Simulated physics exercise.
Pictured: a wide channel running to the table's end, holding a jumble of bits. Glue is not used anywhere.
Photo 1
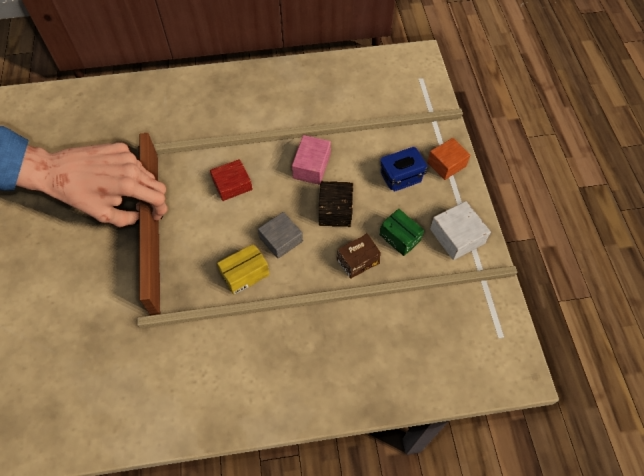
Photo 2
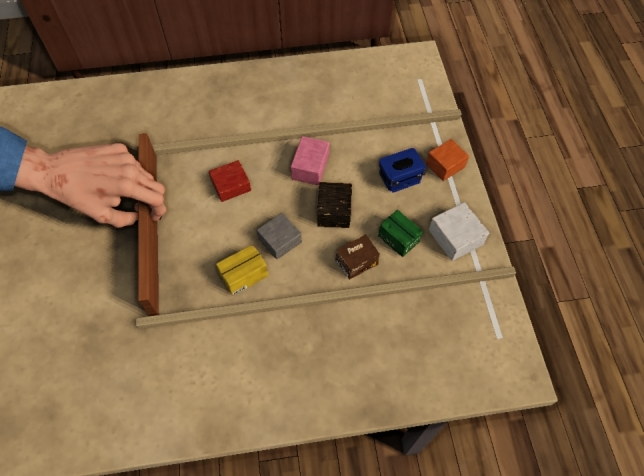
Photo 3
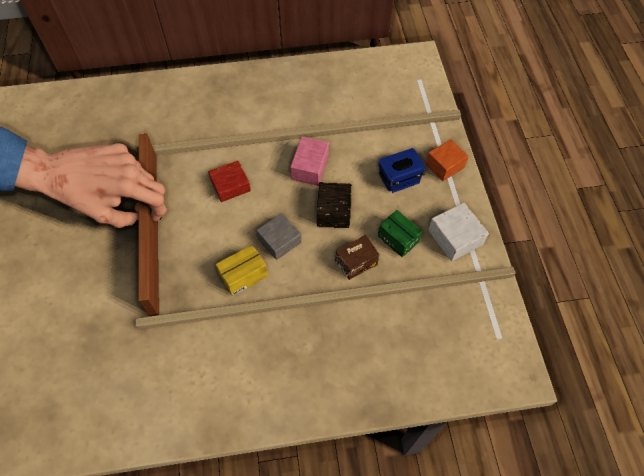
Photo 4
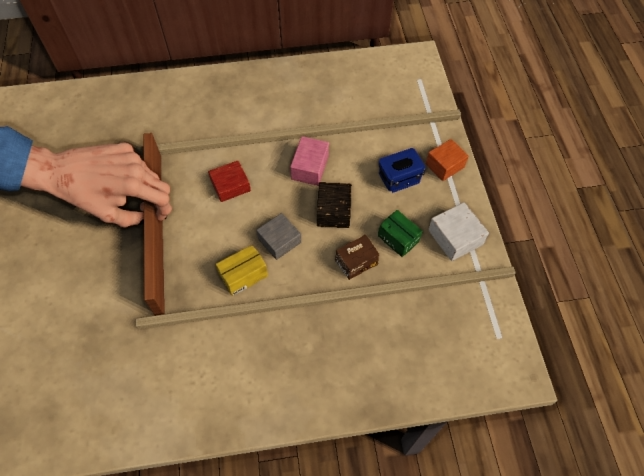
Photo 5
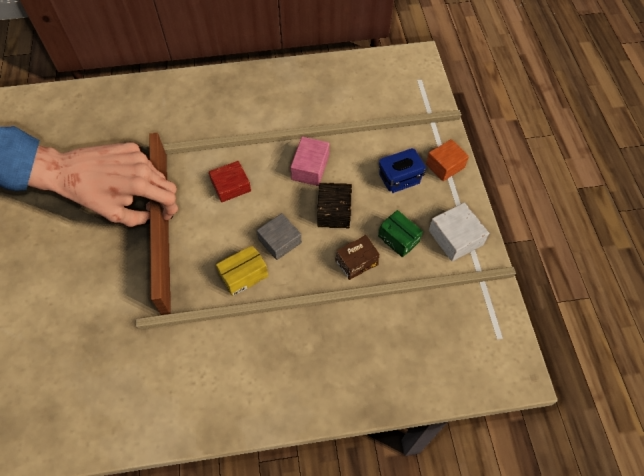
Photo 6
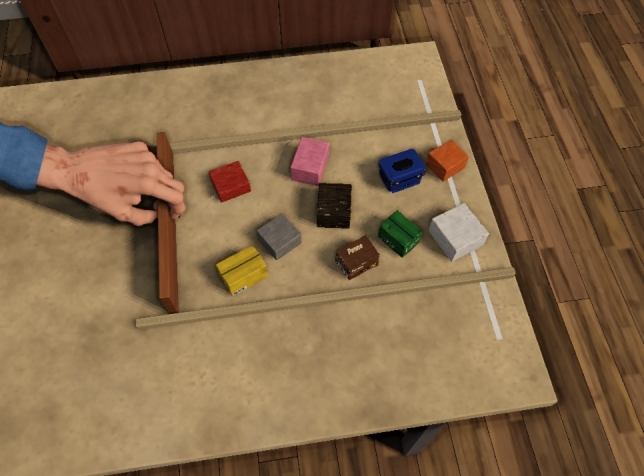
A hand holding an upright wooden board stays nearly still at first, at the left of a channel between two thin rails on a tabletop. It then slides the board slowly a short way right, toward scattered coloured blocks and boxes, which stay in place, with a gap still between.
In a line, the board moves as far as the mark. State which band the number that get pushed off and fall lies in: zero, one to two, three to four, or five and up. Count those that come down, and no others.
The band is five and up.
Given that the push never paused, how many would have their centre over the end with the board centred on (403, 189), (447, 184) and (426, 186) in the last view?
The numbers are 2, 5 and 2.
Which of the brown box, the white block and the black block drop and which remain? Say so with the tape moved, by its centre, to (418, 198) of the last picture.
Brown box stays put, white block goes off, black block stays put.
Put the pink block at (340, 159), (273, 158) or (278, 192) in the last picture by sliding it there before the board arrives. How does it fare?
One after another, it keeps its place; keeps its place; keeps its place.
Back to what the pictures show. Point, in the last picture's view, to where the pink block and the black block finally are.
One ends up near (456, 125) and the other near (481, 187).
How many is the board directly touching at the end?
5.
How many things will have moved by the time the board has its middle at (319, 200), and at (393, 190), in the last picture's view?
7 by the first point, 10 by the second.
A little later, none off yet; orange block at rest near (447, 161); white block at rest near (458, 232); blue case at rest near (401, 171).
Next, none off yet; orange block moving near (452, 160); white block shifted a little near (471, 230); blue case shifted a little near (420, 168).
When it is over, the number that fall off is five or more; down, brown box, green box, blue case, white block and orange block.
